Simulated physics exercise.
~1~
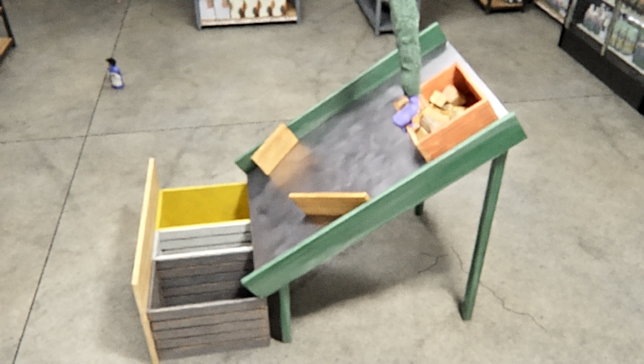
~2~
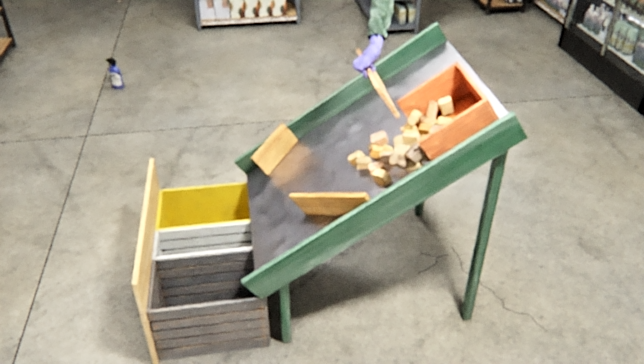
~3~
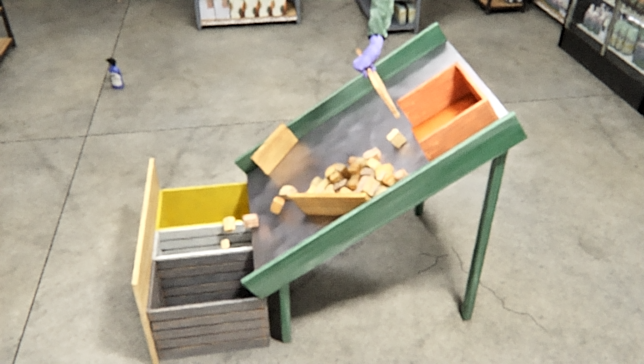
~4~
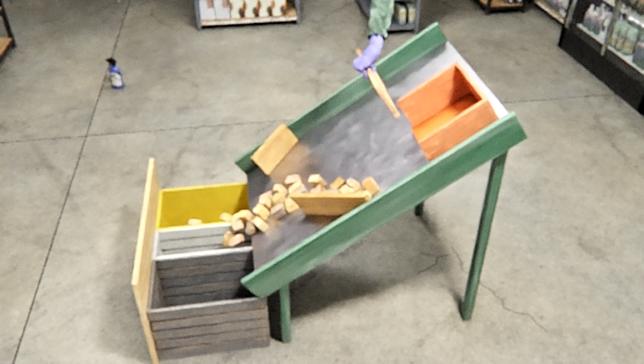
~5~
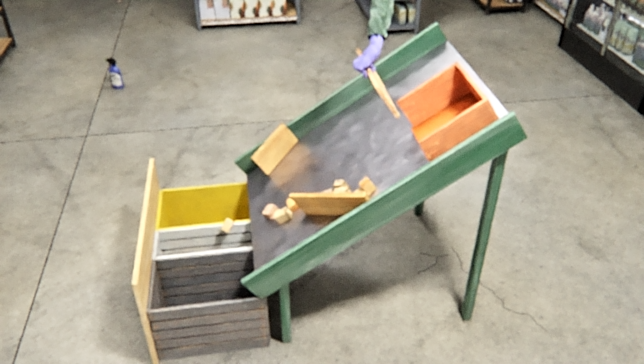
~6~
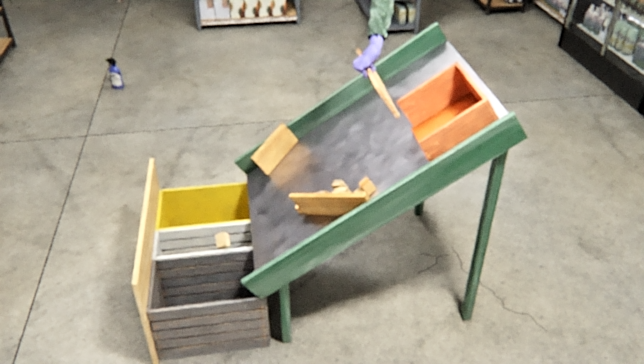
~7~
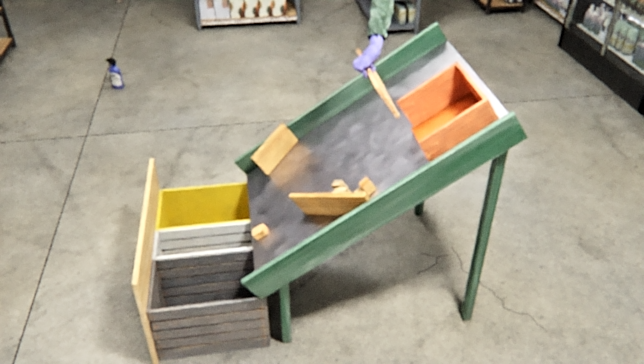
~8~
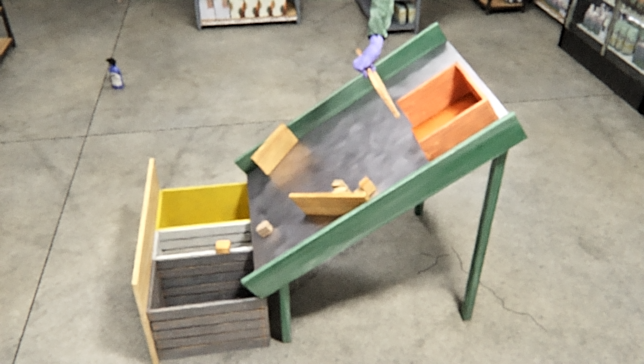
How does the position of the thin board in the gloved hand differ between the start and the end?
At the start it is down at the open side of the orange pen, in front of the blocks. At the end it is held higher up and further left, clear of the pen's opening, near the table's far green side.
